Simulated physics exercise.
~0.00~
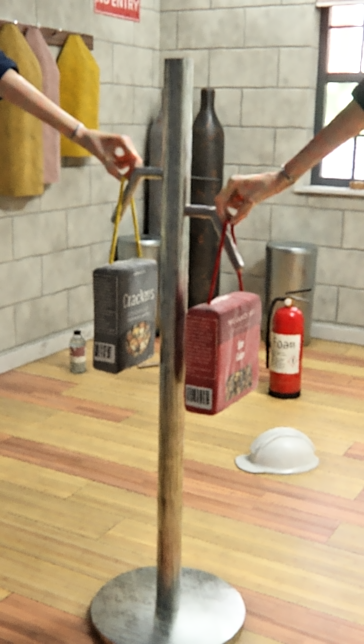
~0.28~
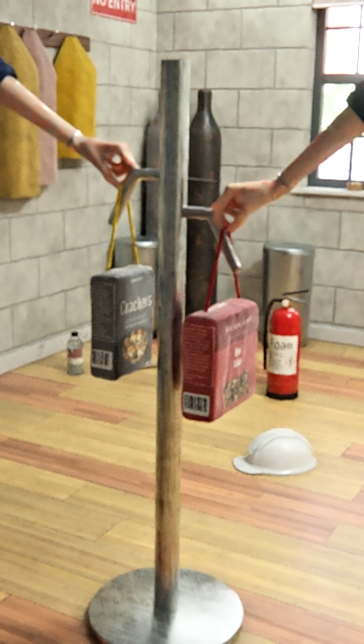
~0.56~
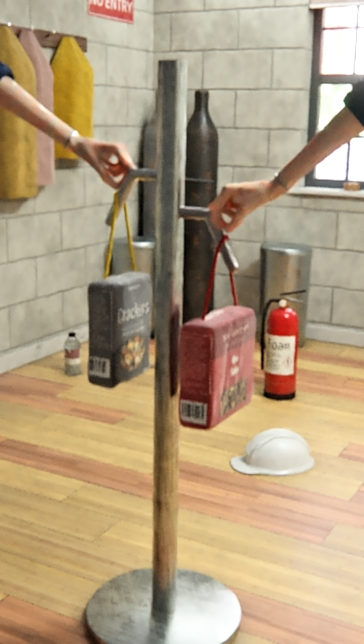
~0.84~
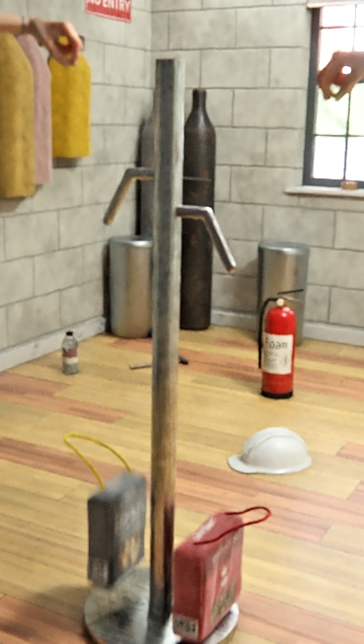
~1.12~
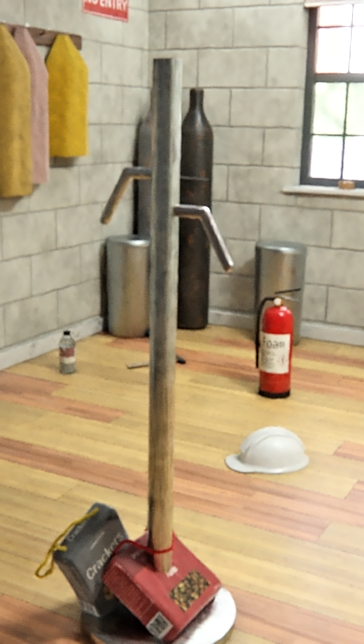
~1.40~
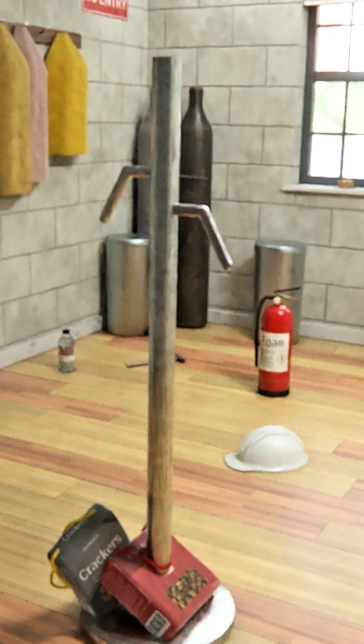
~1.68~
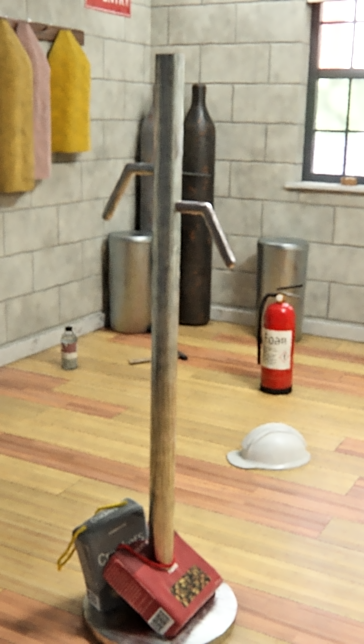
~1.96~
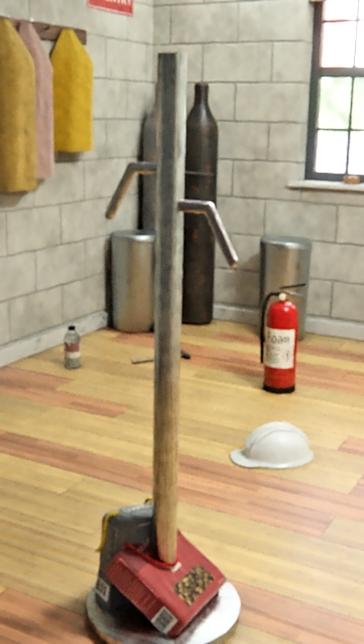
At the start, two hands hold a grey bag labelled Crackers and a red bag by their loops at the two downward-slanting pegs of a metal coat stand, with a fire extinguisher and a white hard hat behind. The bags sink slightly as the hands lower them. Then the hands let go and draw back, and both bags drop upright toward the round base. They tip over and land leaning at the foot of the pole. Finally, the grey bag shifts behind the red one, and both rest down there beneath the empty pegs.
